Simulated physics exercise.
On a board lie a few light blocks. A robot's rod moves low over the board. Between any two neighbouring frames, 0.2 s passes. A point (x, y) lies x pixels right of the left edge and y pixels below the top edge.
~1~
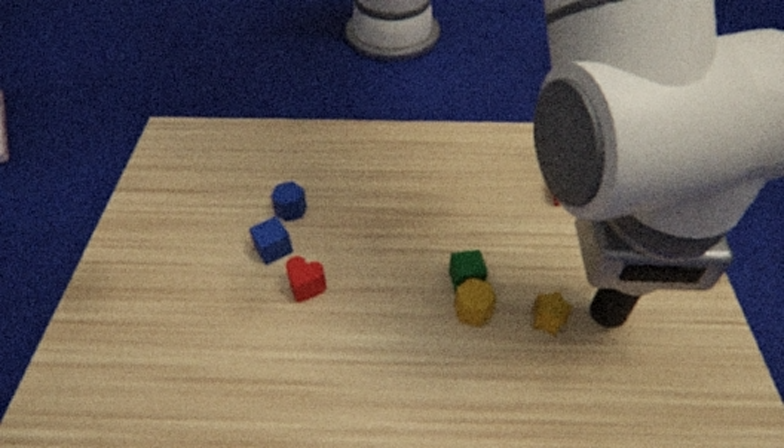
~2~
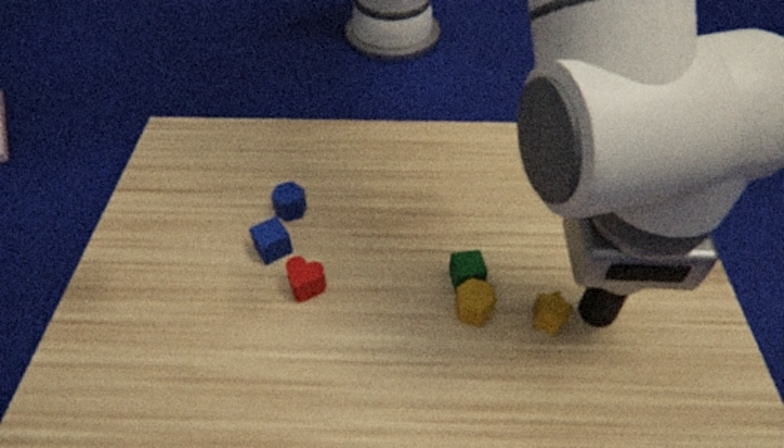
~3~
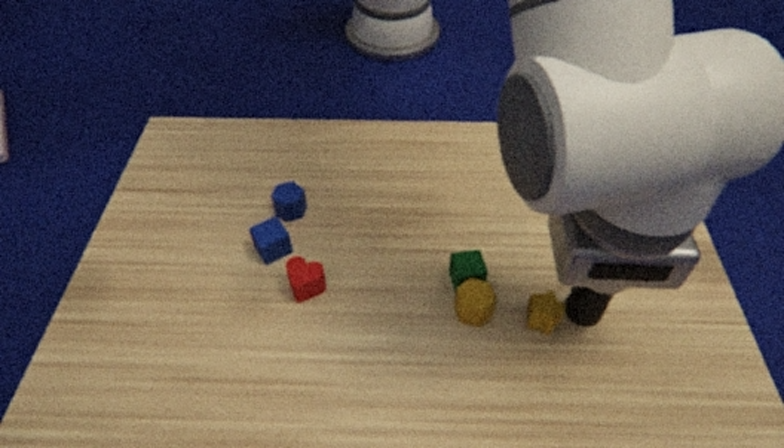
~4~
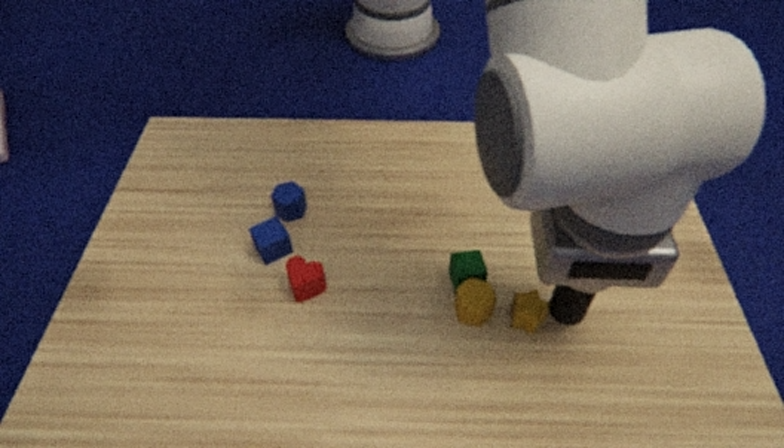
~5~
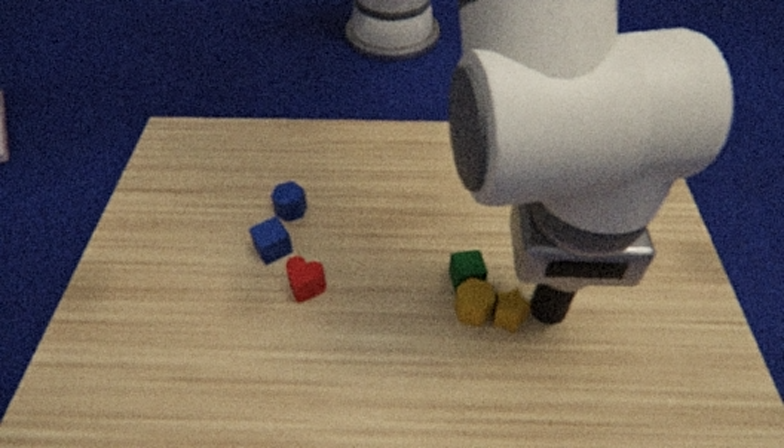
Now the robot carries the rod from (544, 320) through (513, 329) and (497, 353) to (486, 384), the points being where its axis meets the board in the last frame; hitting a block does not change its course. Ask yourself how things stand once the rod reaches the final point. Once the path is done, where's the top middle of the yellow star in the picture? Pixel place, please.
My estimate: (473, 313).
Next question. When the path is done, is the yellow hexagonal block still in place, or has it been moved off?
Somewhere new.
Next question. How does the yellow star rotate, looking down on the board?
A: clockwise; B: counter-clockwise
It's A.
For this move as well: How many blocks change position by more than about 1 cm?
The push moves two blocks more than 1 cm.
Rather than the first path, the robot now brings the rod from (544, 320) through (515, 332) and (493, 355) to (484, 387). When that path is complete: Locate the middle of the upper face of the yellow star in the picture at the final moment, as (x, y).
Its top centre lands on (472, 317).
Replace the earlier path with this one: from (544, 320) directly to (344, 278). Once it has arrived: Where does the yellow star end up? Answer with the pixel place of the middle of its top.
The middle of its upper face should be somewhere near (323, 281).
On the path given first. Halfway along, rod at (506, 330); yellow hexagonal block at (448, 290), turned 25° clockwise; yellow star at (474, 311), turned 45° clockwise.
At the end, rod at (488, 374); green square piece unmoved; yellow hexagonal block at (448, 290), turned 25° clockwise; yellow star at (473, 313), turned 60° clockwise.
